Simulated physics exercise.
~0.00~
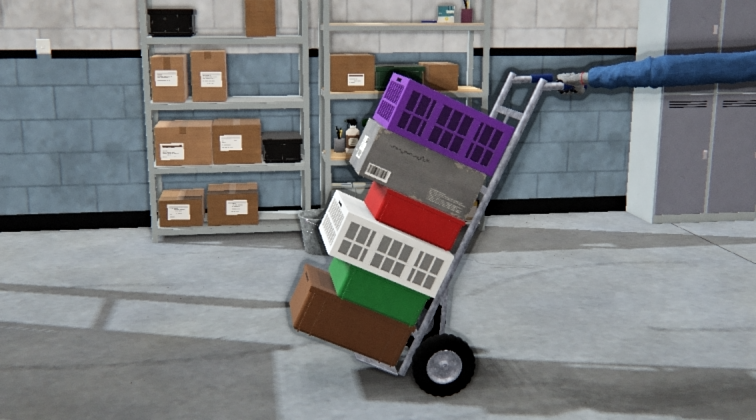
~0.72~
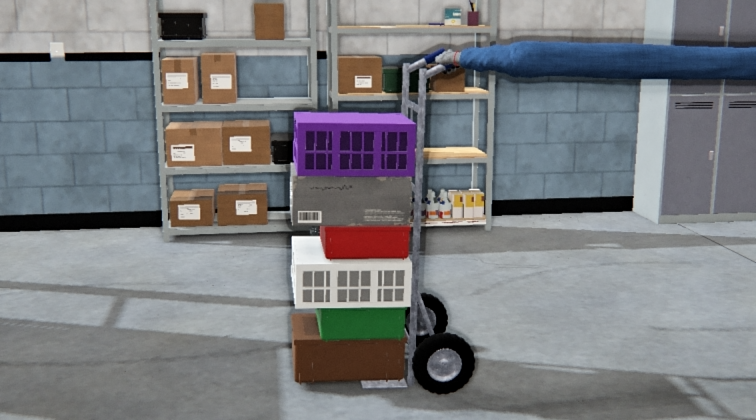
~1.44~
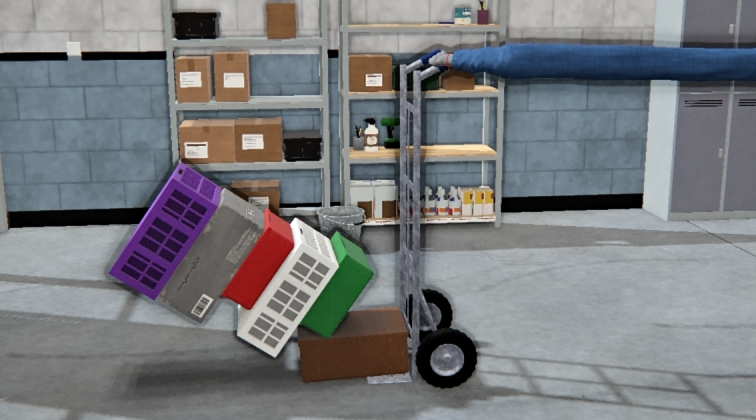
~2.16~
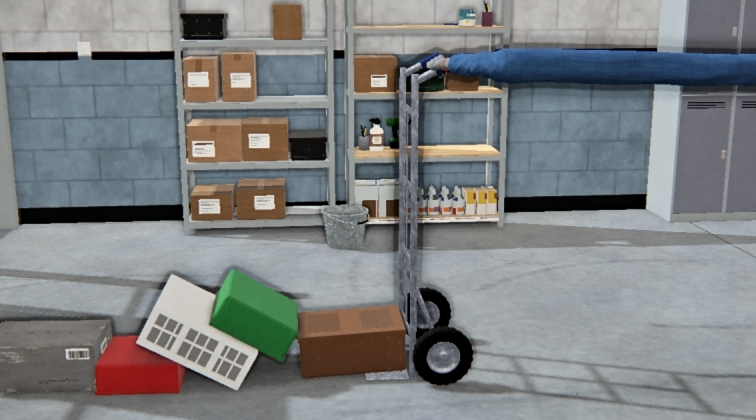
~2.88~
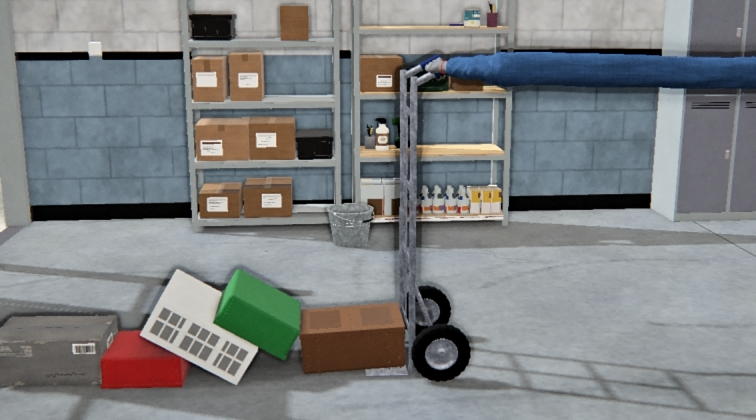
In a storeroom, a blue-sleeved arm swinging a loaded hand truck upright, five stacked boxes toppling left while the brown one stays.
